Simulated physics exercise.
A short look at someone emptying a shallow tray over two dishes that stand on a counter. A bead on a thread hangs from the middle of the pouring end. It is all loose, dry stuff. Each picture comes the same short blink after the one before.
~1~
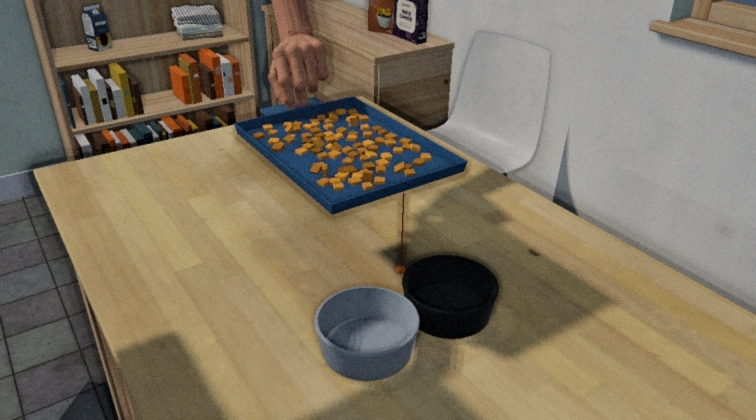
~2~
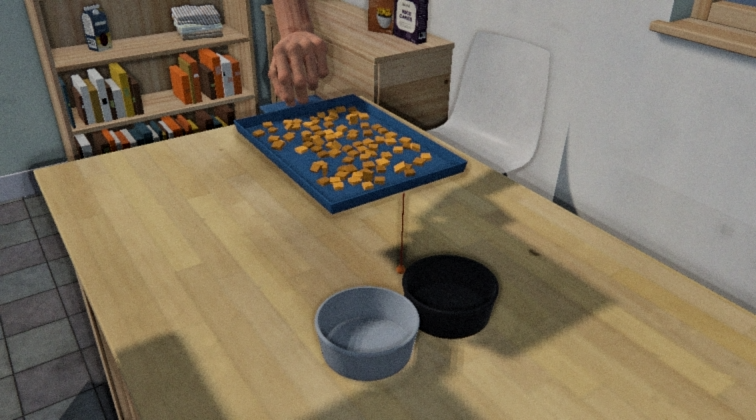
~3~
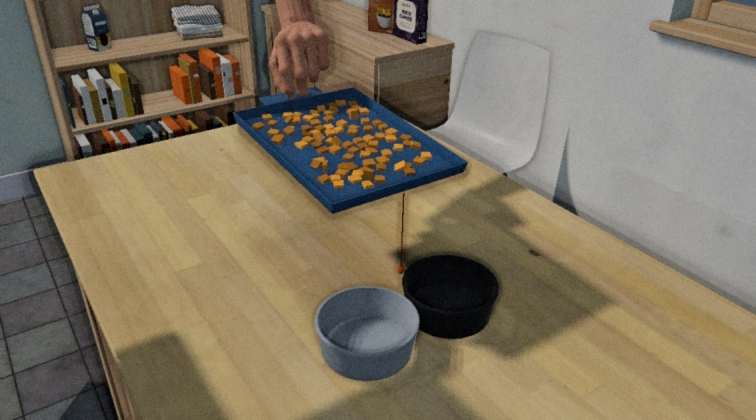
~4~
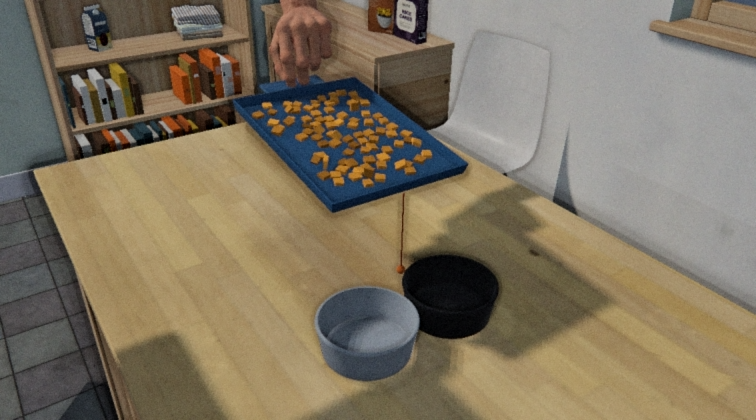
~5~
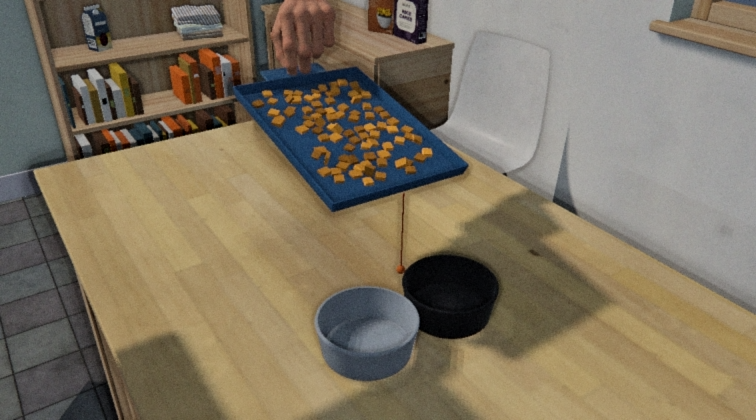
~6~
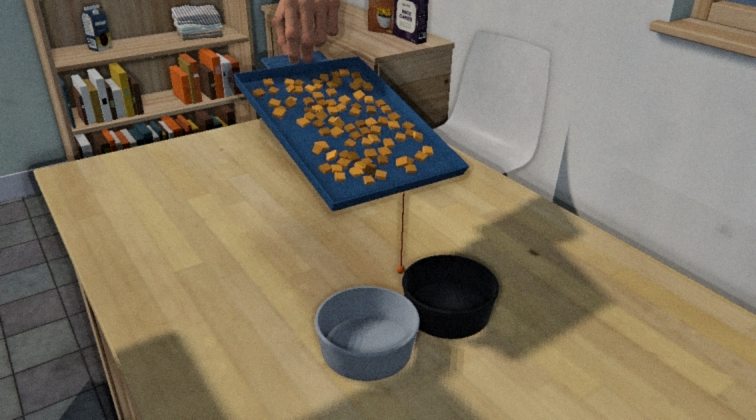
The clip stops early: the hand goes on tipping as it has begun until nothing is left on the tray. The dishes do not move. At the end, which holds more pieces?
The right dish gets more.
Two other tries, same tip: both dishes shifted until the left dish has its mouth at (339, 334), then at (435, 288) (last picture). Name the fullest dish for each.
In turn: The dish on the right; the left one.
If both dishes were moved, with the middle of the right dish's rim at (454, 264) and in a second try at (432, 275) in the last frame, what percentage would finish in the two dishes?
The first gives 70 %, the second 70 %.
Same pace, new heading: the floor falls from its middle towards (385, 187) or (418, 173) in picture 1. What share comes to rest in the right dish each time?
Near 40 % and 70 %.
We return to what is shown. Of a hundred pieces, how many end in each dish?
About: Left dish 20, right dish 70 per cent.
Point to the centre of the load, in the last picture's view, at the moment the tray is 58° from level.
Around (405, 150).
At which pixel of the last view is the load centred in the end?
Close to (451, 312).
Shortly afterwards, tray tipped steeply; the whole lot on the tray.
Next, tray tipped right over; all but a few on the tray; only a few in the left dish; only a few in the right dish; only a few outside both.
Some moments later, tray tipped past a quarter turn; near a quarter in the left dish; near two thirds in the right dish; a little outside both; only a few in the air.
In the end, tray tipped past a quarter turn; near a quarter in the left dish; near two thirds in the right dish; a little outside both; only a few in the air.
